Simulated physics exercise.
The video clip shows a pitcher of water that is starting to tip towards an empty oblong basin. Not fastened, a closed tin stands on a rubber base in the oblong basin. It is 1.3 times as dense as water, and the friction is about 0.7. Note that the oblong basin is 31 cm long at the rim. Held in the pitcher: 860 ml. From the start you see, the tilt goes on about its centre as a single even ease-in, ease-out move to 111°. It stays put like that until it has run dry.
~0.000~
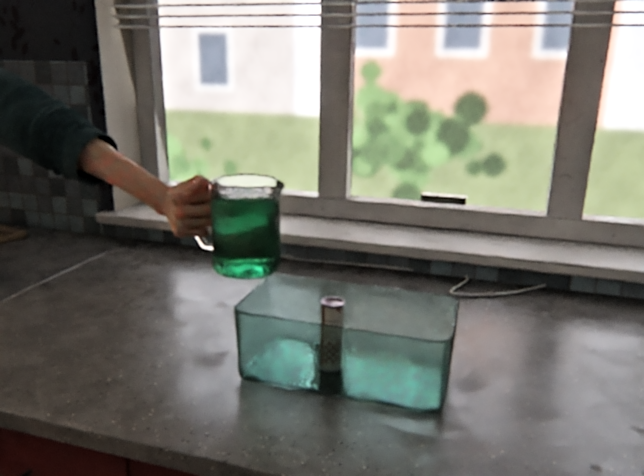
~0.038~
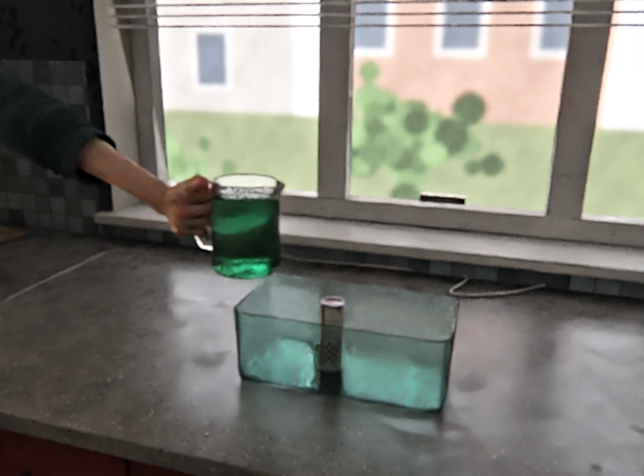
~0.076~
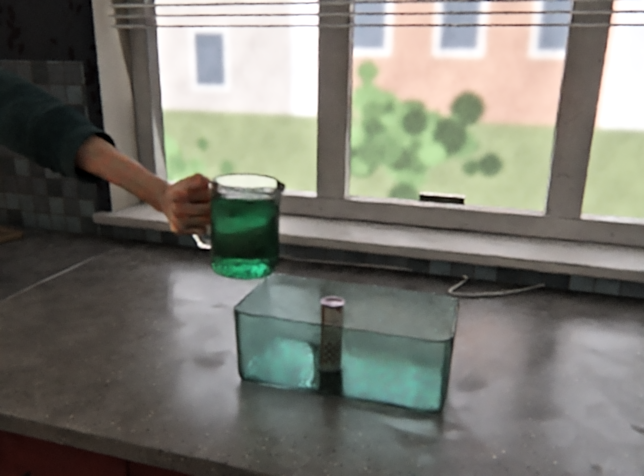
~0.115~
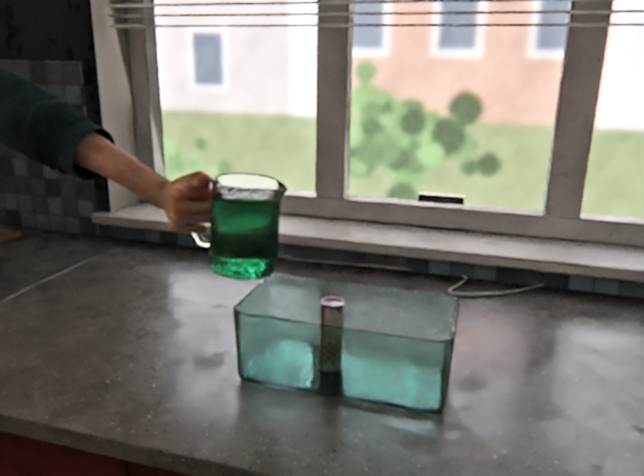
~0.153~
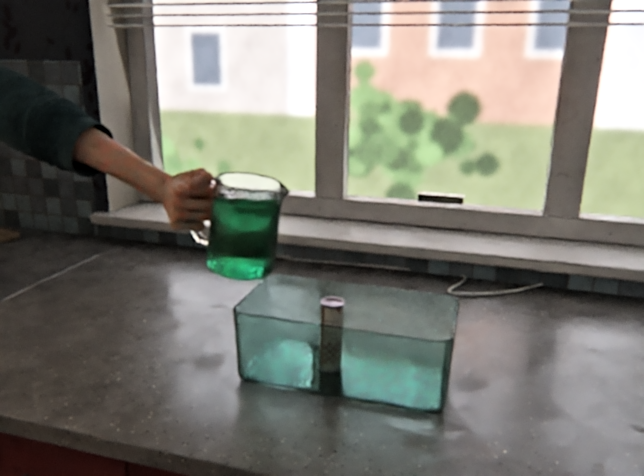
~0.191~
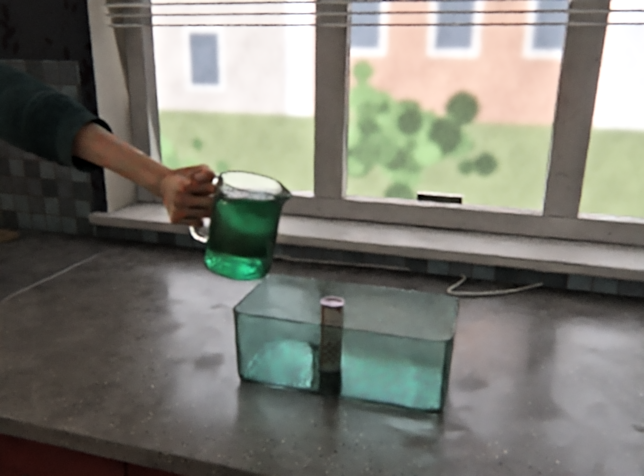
A hand held a glass pitcher of green water over a kitchen counter by a window and slowly tilted it slightly to the right, while a clear oblong basin with a tin inside stayed still.
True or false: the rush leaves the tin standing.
False.
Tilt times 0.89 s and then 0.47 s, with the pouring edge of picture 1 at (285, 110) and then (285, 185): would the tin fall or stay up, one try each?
The tin stays vertical the first time and overturns the second time.
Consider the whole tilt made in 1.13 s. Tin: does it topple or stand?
Result: Tin tipped over.
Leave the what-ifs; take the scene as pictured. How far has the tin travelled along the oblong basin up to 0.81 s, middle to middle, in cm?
Centre to centre, close to 0 cm.
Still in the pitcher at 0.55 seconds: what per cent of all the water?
82 %.
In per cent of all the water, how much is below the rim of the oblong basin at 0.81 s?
Roughly 54 per cent.
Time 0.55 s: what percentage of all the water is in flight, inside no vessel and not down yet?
Some 14 per cent, I reckon.
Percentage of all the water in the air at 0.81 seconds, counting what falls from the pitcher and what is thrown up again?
Near 16 percent.
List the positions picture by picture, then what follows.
In the first picture, tilt 0°; pouring edge (284, 185); surface from (218, 191) to (278, 197); the oblong basin's rim runs from (253, 292) to (455, 320); the tin's top is at (333, 305).
In the second picture, tilt 1°; pouring edge (284, 186); surface from (218, 191) to (277, 197).
In the third picture, tilt 2°; pouring edge (285, 187); surface from (218, 191) to (278, 197).
In the fourth picture, tilt 5°; pouring edge (287, 189); surface from (219, 191) to (279, 198).
In the fifth picture, tilt 8°; pouring edge (289, 192); surface from (220, 191) to (280, 198).
In the sixth picture, tilt 12°; pouring edge (291, 195); surface from (222, 193) to (283, 199).
By 0.55 s the tilt is 76° and 83 per cent is still to pour; the tin stands where it began.
By 0.81 s the tilt is 109° and 30 per cent is still to pour; the tin stands where it began.
By 1.09 s the tilt is 111° and 3 per cent is still to pour; the tin lies on its side.
By 1.39 s the tilt is 111° and 0 per cent is still to pour; the tin lies on its side.
At rest the tin lies on its side.
